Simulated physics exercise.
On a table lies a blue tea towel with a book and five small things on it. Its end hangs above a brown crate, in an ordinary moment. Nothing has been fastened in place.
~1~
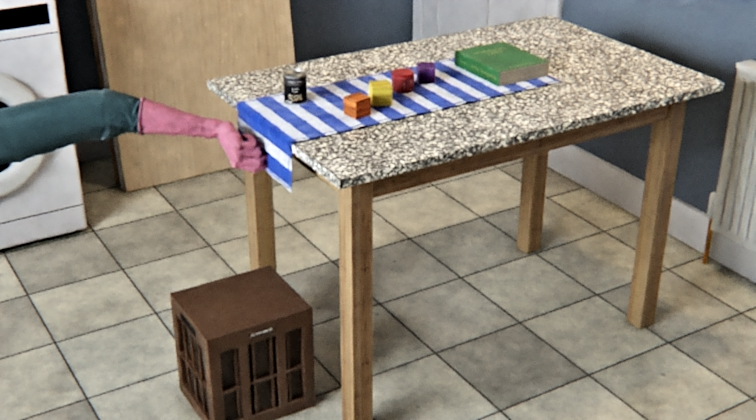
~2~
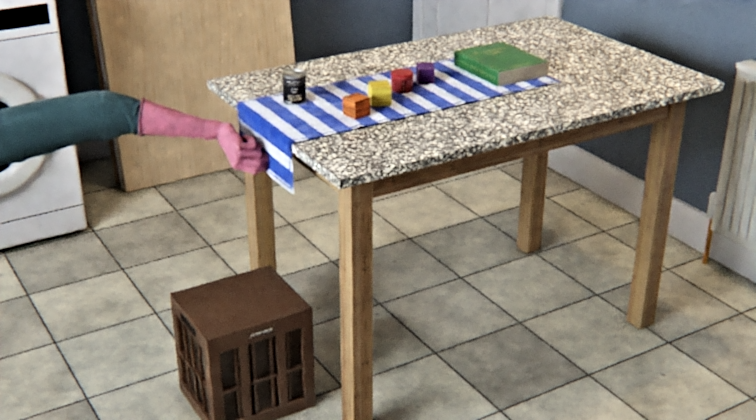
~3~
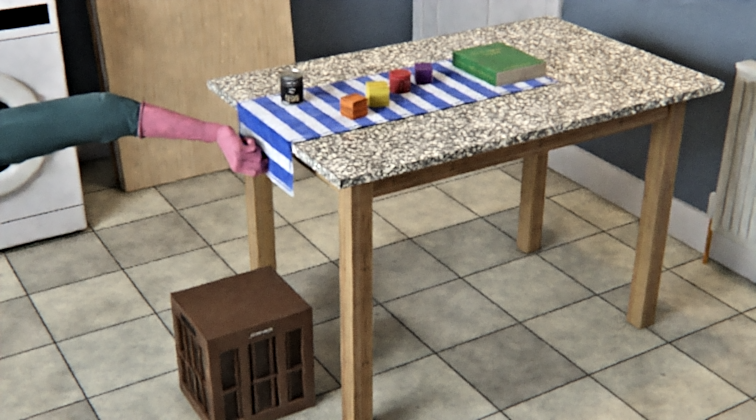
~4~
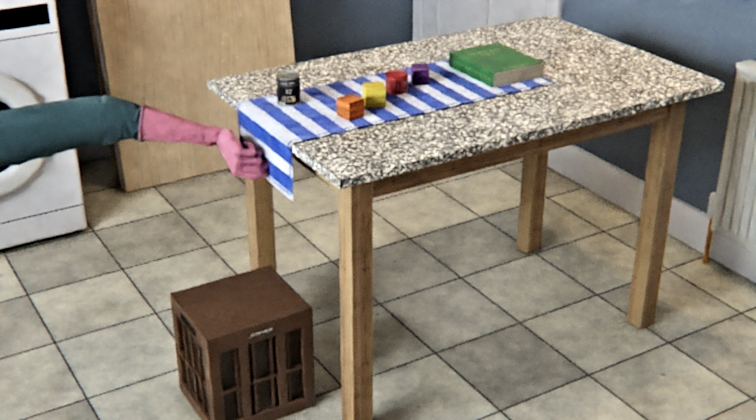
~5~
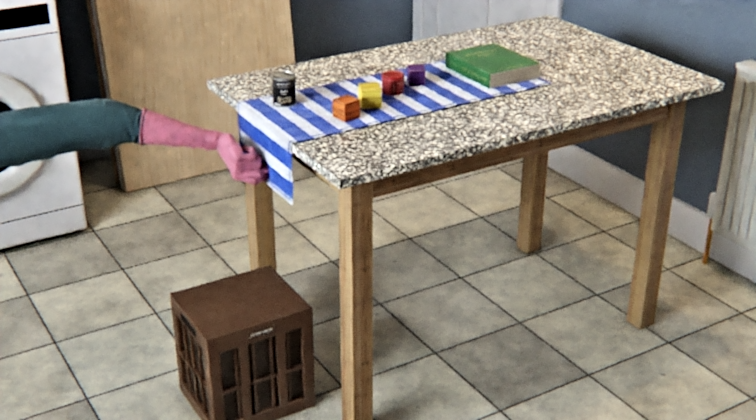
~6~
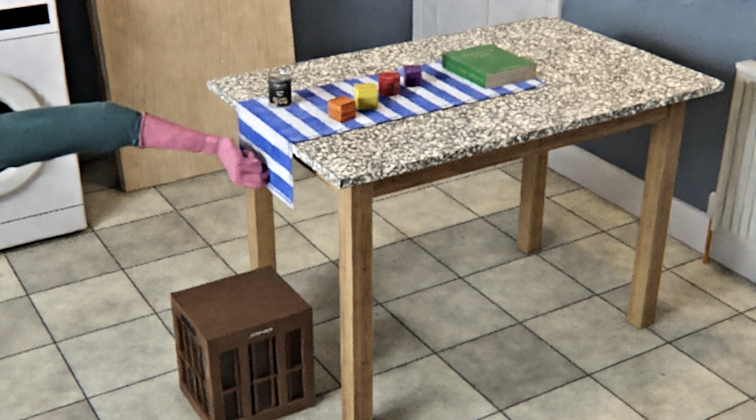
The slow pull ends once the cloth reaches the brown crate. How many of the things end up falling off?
Three.
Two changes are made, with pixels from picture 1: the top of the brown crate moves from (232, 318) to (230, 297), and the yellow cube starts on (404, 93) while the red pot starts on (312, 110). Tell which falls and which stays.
The yellow cube holds on; the red pot goes over.
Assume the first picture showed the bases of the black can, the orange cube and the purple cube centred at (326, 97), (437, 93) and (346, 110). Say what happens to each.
Black can: Off; orange cube: Still on; purple cube: Off.
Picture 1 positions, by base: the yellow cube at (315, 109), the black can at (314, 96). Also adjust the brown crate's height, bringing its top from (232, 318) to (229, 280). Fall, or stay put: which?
In the end the yellow cube is no longer on top and the black can is no longer on top.
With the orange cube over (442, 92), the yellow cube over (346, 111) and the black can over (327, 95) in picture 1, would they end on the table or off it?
Of these three, the orange cube rides it out, the yellow cube takes a tumble, the black can takes a tumble.
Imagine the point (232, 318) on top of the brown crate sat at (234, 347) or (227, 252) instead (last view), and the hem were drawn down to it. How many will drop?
Counts: 4, 1.
Early on, hem near (267, 238); black can gone.
Midway, hem near (267, 281); black can, orange cube and yellow cube gone.
Finally, hem on the crate; black can, orange cube and yellow cube gone. The answer is three.
